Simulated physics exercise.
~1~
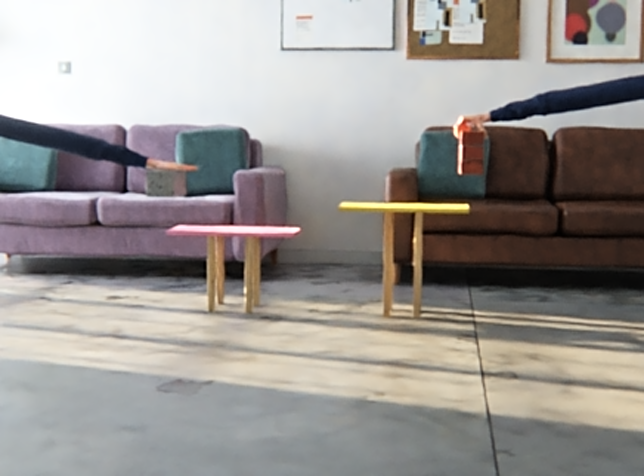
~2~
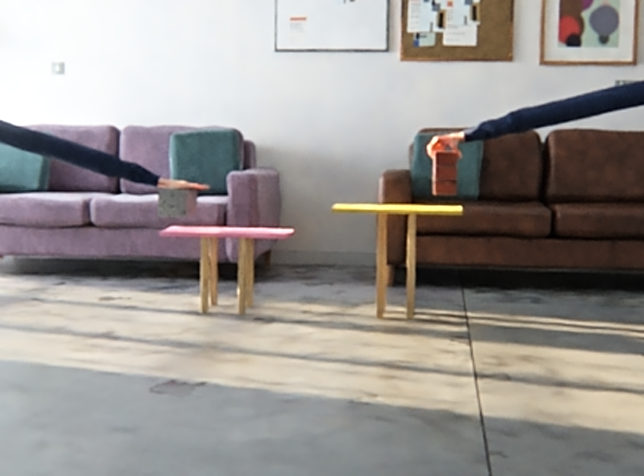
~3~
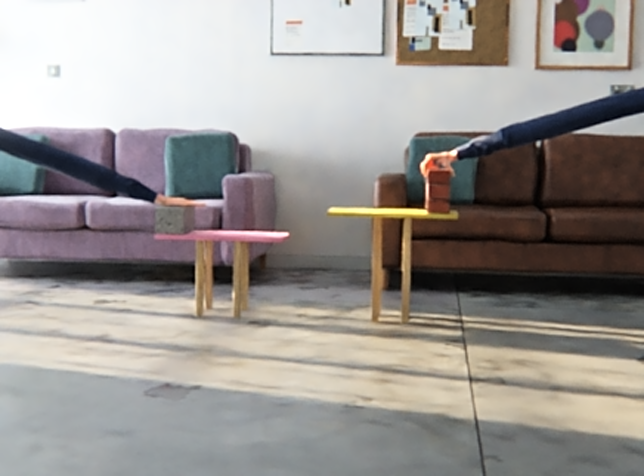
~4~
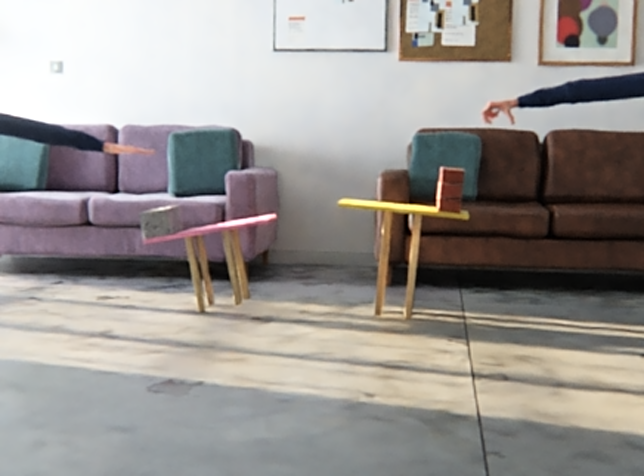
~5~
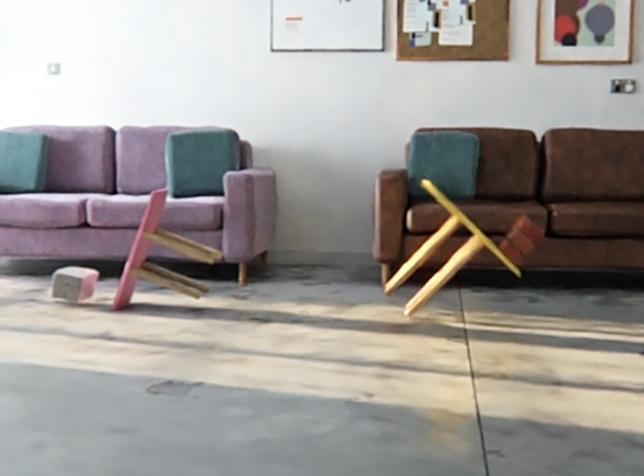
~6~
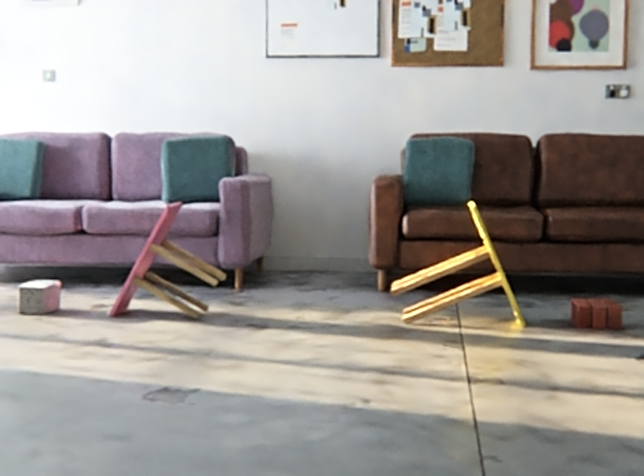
Two hands lower a grey block onto the left end of a small pink table and reddish bricks onto the right end of a yellow one, then let go; both tables tip outward and end toppled, their loads on the floor.
